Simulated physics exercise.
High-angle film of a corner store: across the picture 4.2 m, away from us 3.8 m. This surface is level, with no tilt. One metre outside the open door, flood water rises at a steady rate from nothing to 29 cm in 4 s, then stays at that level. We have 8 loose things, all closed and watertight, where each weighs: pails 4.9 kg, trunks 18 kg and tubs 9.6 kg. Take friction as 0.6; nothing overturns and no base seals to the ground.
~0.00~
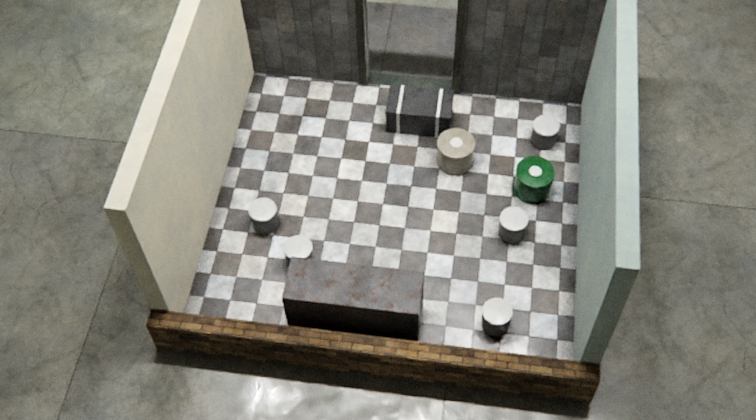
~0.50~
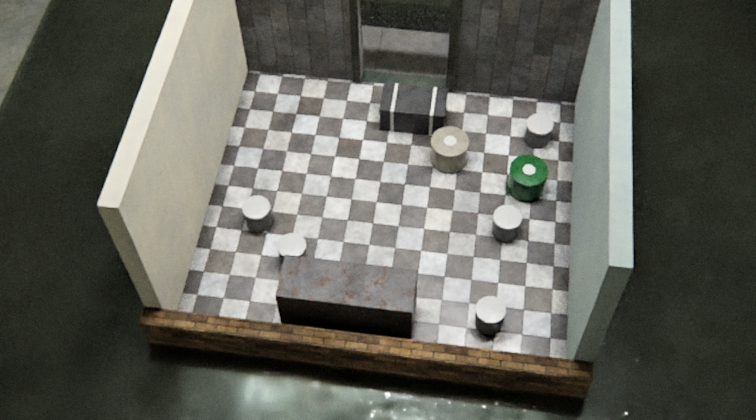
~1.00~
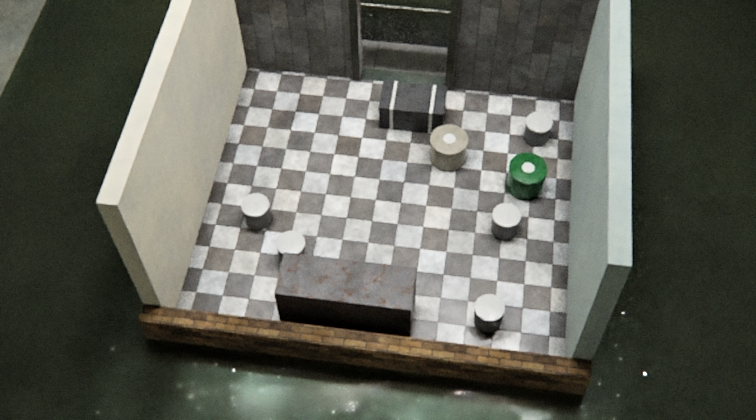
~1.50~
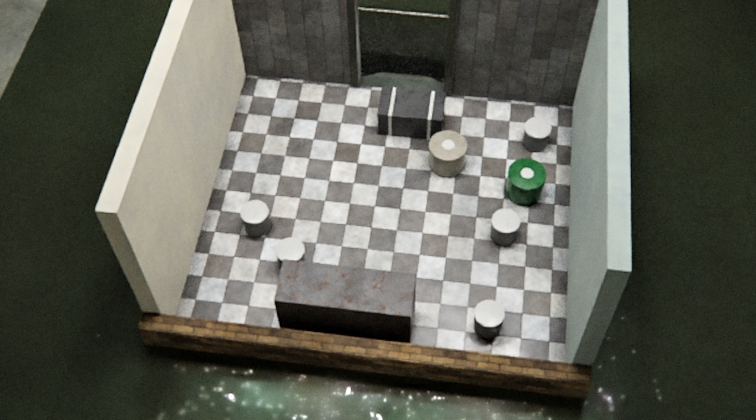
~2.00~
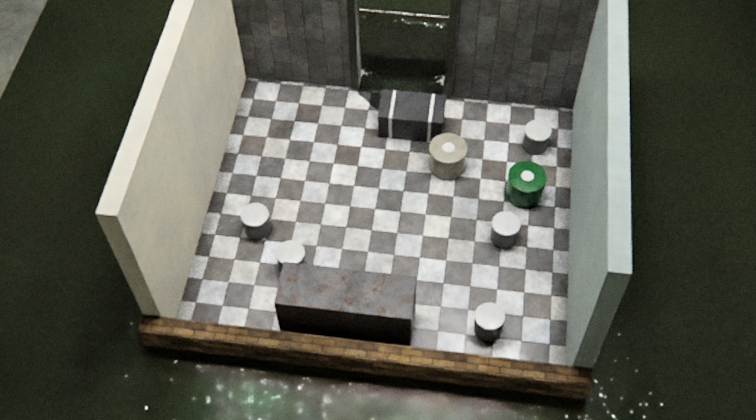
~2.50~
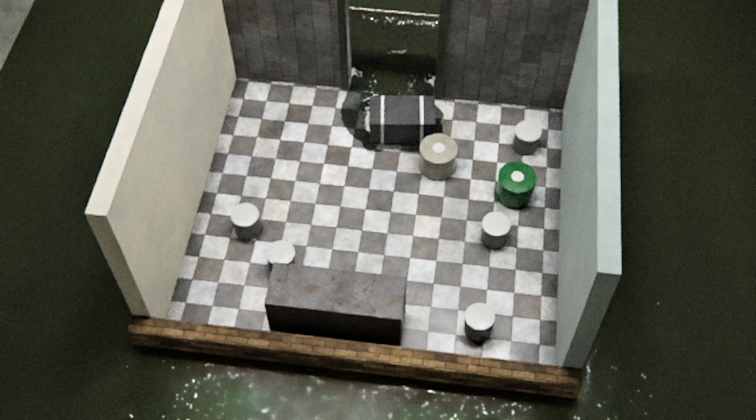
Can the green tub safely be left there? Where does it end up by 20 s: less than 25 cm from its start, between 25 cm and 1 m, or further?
Watching it, I'd expect a moderate movement overall.
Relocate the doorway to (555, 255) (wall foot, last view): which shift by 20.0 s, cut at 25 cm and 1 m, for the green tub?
In that case the green tub goes a long way.
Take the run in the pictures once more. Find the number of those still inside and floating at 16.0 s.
It comes to 8 of them.
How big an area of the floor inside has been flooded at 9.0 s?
Somewhere about 15 m2, give or take.
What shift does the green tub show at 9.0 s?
Roughly 40 cm.
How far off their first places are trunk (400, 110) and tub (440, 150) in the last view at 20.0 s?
Respectively 150 and 150 cm.
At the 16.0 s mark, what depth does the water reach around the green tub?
Around 12 cm.
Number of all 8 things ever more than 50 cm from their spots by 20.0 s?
The total is 8.
After 4.0 s the green tub is near (518, 177), 0.0 m from its start, aground; 0 afloat.
After 9.0 s the green tub is near (529, 154), 0.4 m from its start, afloat; 7 afloat.
After 16.0 s the green tub is near (485, 188), 0.5 m from its start, afloat; 8 afloat.
After 20.0 s the green tub is near (512, 215), 0.6 m from its start, afloat; 8 afloat.
